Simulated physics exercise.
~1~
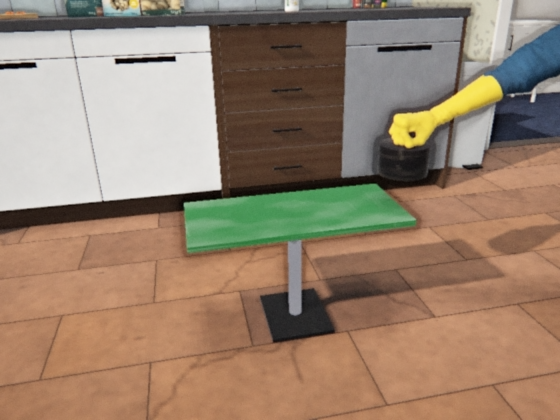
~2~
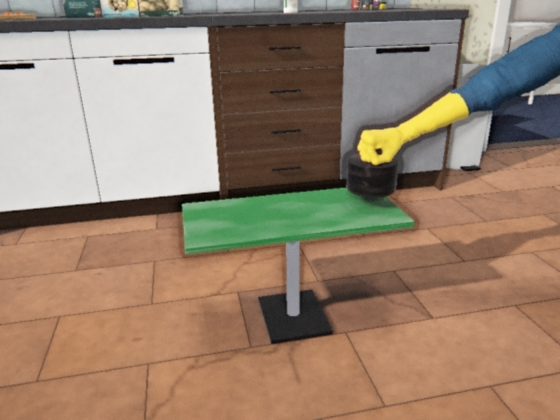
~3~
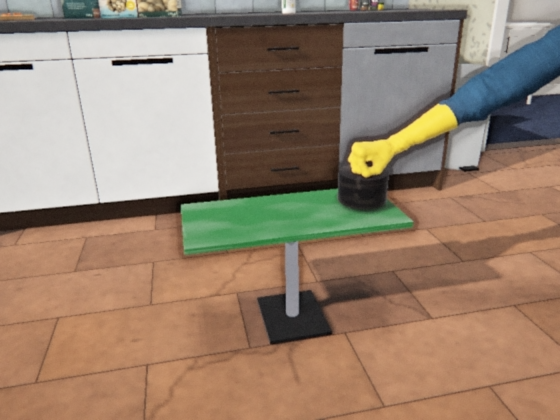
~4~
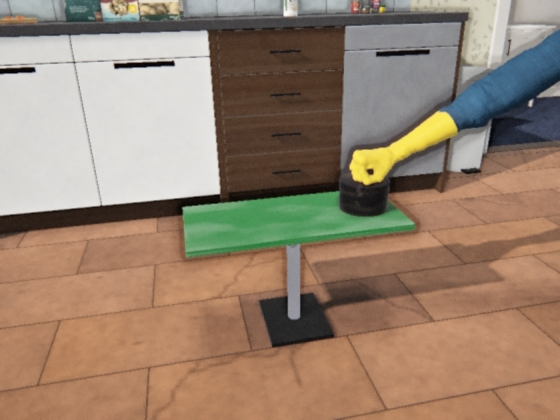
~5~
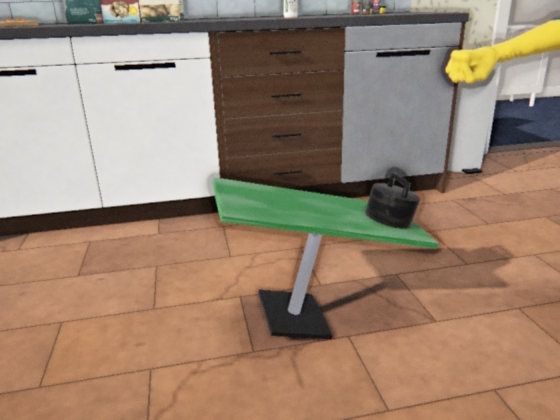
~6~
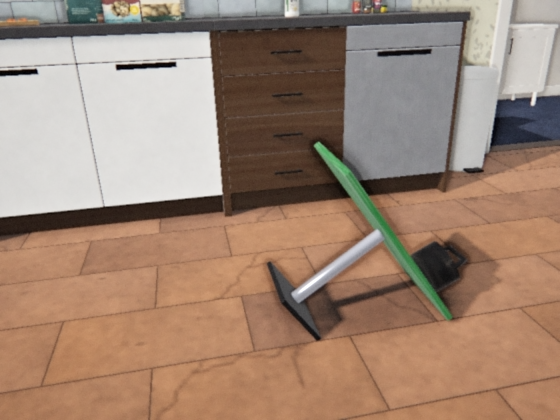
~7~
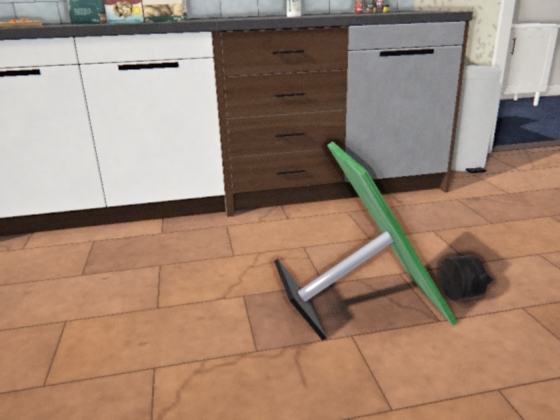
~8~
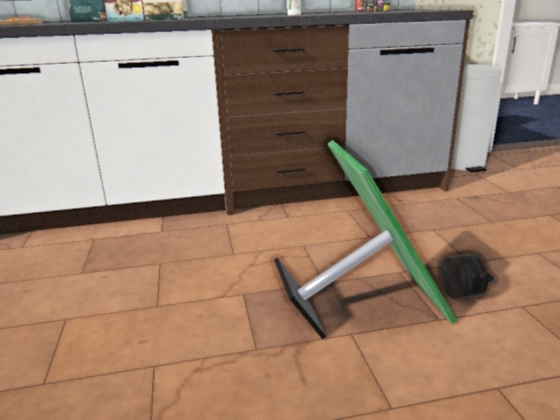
In this clip, a yellow-gloved hand lowers a dark, rounded object onto the right end of a narrow-footed green side table and lets go. The table tips over to the right, and the object slides off, ending on the floor beside the toppled table.
